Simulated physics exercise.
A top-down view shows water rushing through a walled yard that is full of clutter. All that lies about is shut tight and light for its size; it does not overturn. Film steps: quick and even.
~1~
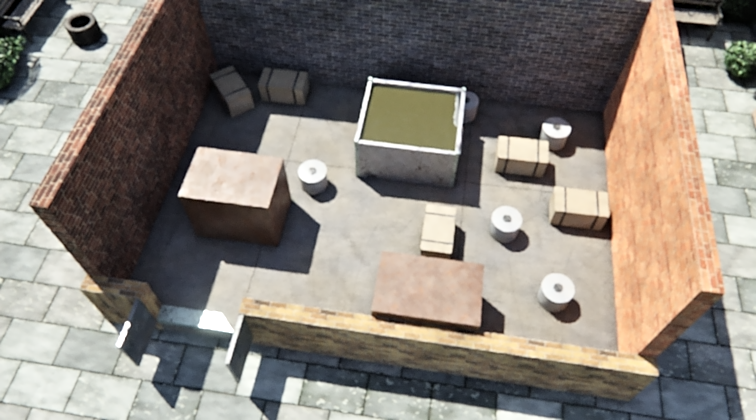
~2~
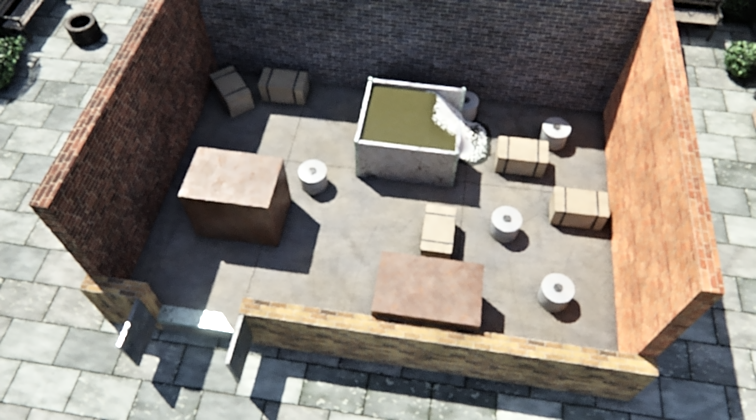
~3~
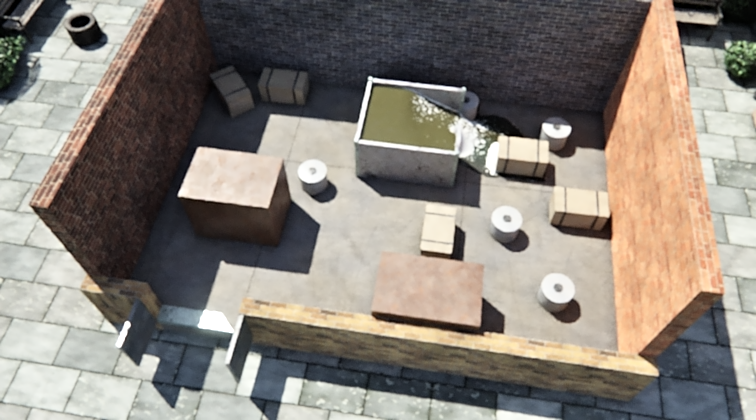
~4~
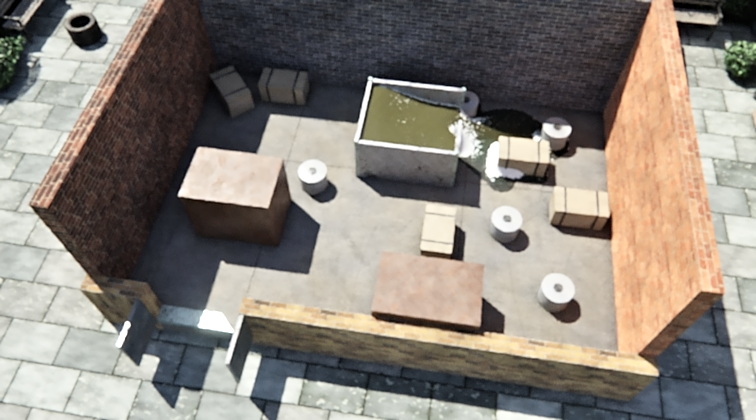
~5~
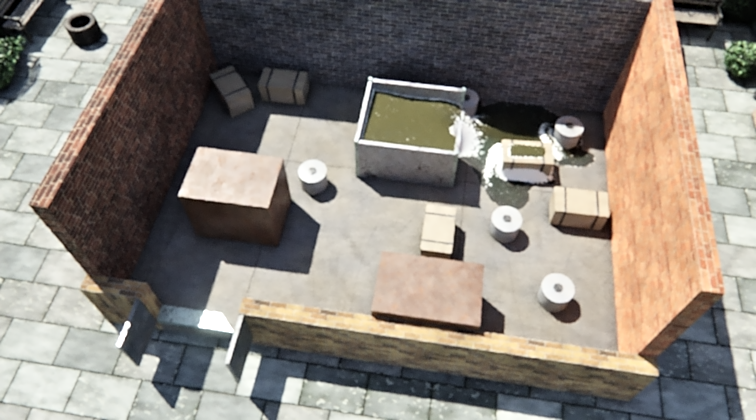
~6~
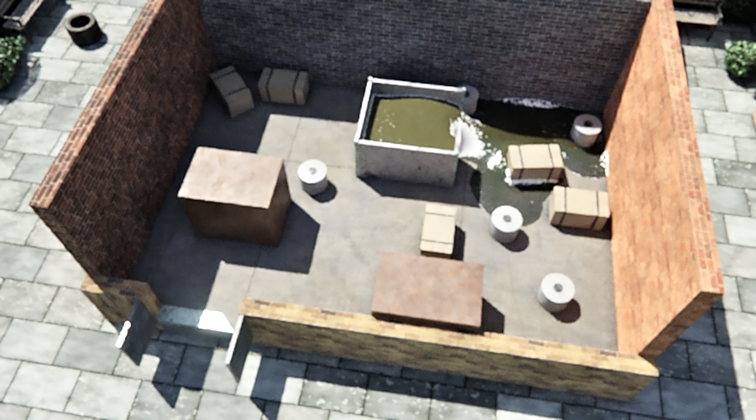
A brick-walled yard on grey paving, open to the sky, is seen from high above by a still camera. A pale tank of murky olive water stands near the dark back wall, with tan boxes, white round drums and two reddish-brown blocks around it. Water bursts from the tank's right side, foams across the floor and nudges a nearby drum and box rightward, while the left side stays still.
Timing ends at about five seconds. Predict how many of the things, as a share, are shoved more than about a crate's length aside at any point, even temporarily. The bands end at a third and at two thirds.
It sits mid-range.
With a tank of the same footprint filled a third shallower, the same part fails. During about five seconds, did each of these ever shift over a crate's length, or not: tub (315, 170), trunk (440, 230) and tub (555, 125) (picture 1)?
In the order asked: Below that distance, below that distance and over that distance.
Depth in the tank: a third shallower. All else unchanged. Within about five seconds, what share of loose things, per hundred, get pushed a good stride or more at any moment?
Around 30 in a hundred.
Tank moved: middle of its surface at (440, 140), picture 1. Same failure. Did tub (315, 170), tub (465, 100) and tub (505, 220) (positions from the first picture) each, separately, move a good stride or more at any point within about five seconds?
Result per object - stayed close, went far, stayed close.
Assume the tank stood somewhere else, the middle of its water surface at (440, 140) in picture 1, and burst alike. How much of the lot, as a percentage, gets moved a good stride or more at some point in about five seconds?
Roughly 50 percent of them.
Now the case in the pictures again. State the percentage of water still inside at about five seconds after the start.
Estimate: Roughly 100 %.
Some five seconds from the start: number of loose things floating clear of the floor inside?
Count: 5.
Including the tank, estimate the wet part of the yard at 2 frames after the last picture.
Roughly 25 %.
A moment on, 2 of 10 are well off their spots; 1 afloat.
Next, 2 of 10 are well off their spots; 1 afloat.
Later, 4 of 10 are well off their spots; 2 afloat.
In the end, 6 of 10 are well off their spots, and 6 have been at some point; 5 afloat.
